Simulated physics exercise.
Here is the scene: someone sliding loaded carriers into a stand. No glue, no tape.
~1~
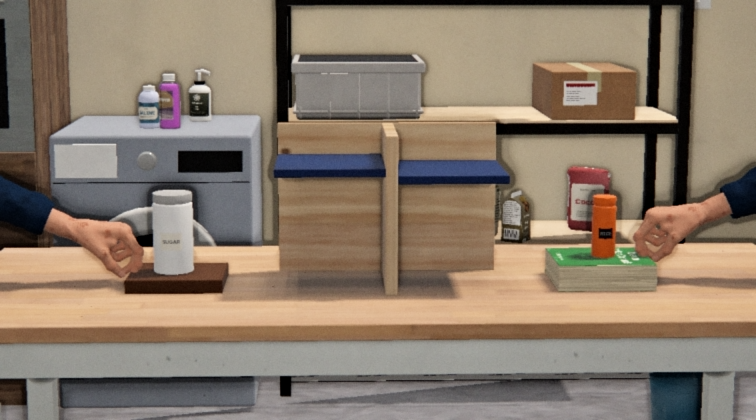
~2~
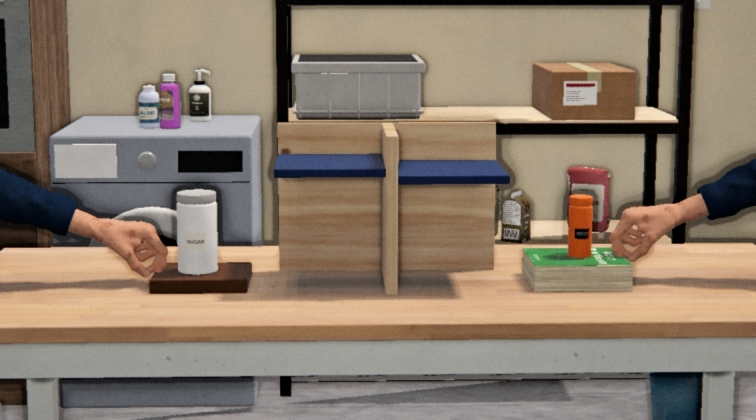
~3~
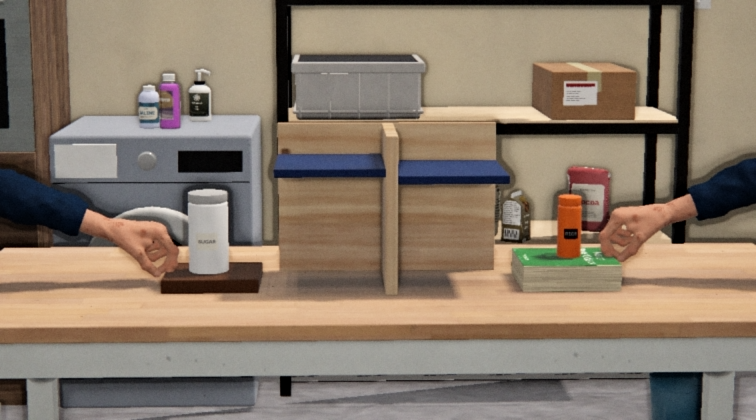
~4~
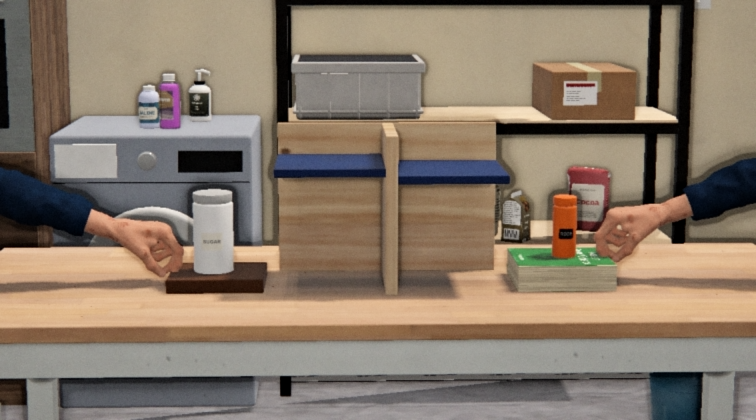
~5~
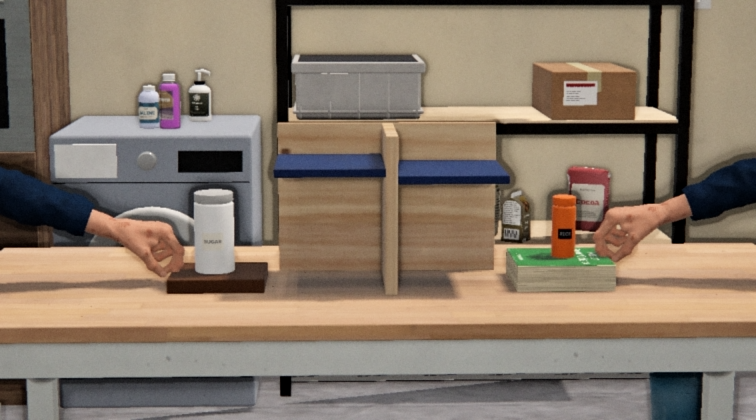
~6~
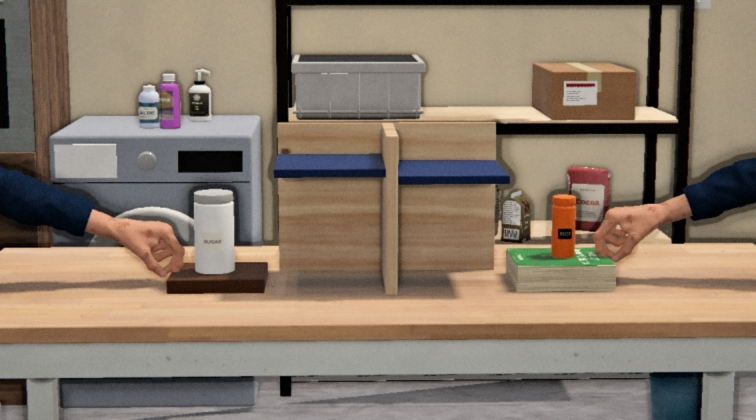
In a workroom with a washing machine and shelving behind, a fixed camera looks straight across a wooden workbench. A wooden stand with blue shelf pieces and a central divider sits in the middle, a white jar on a brown tray to its left and an orange shaker on a green book to its right. Two hands slide the loaded tray and book inward, slowing until they barely move.
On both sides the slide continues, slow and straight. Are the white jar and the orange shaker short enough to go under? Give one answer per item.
As I see it, the white jar is spared; the orange shaker is spared.
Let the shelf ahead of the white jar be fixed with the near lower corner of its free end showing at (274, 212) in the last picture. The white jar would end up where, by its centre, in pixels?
It'd end up somewhere close to (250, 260).
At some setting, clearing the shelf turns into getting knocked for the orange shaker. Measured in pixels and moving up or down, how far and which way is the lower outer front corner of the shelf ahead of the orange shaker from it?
Close to 24 pixels in the downward direction.
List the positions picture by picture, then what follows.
The first frame shows hands sliding the things forward; white jar (173, 232); orange shaker (604, 226); shelf (389, 206).
The second frame shows hands sliding the things forward; orange shaker (580, 226); green book (576, 269).
The third frame shows hands sliding the things forward; white jar (209, 231); brown tray (213, 278).
The fourth frame shows hands sliding the things forward; orange shaker (565, 226); shelf (389, 206).
The fifth frame shows hands sliding the things forward; white jar (214, 231); green book (559, 269).
The sixth frame shows hands sliding the things forward; white jar (214, 231); orange shaker (564, 226); brown tray (219, 278).
Then, 0.88 s on from there, white jar riding along near (255, 232); orange shaker riding along near (518, 227).
In the end, the white jar passes below, near (319, 231); the orange shaker passes below, near (458, 227).
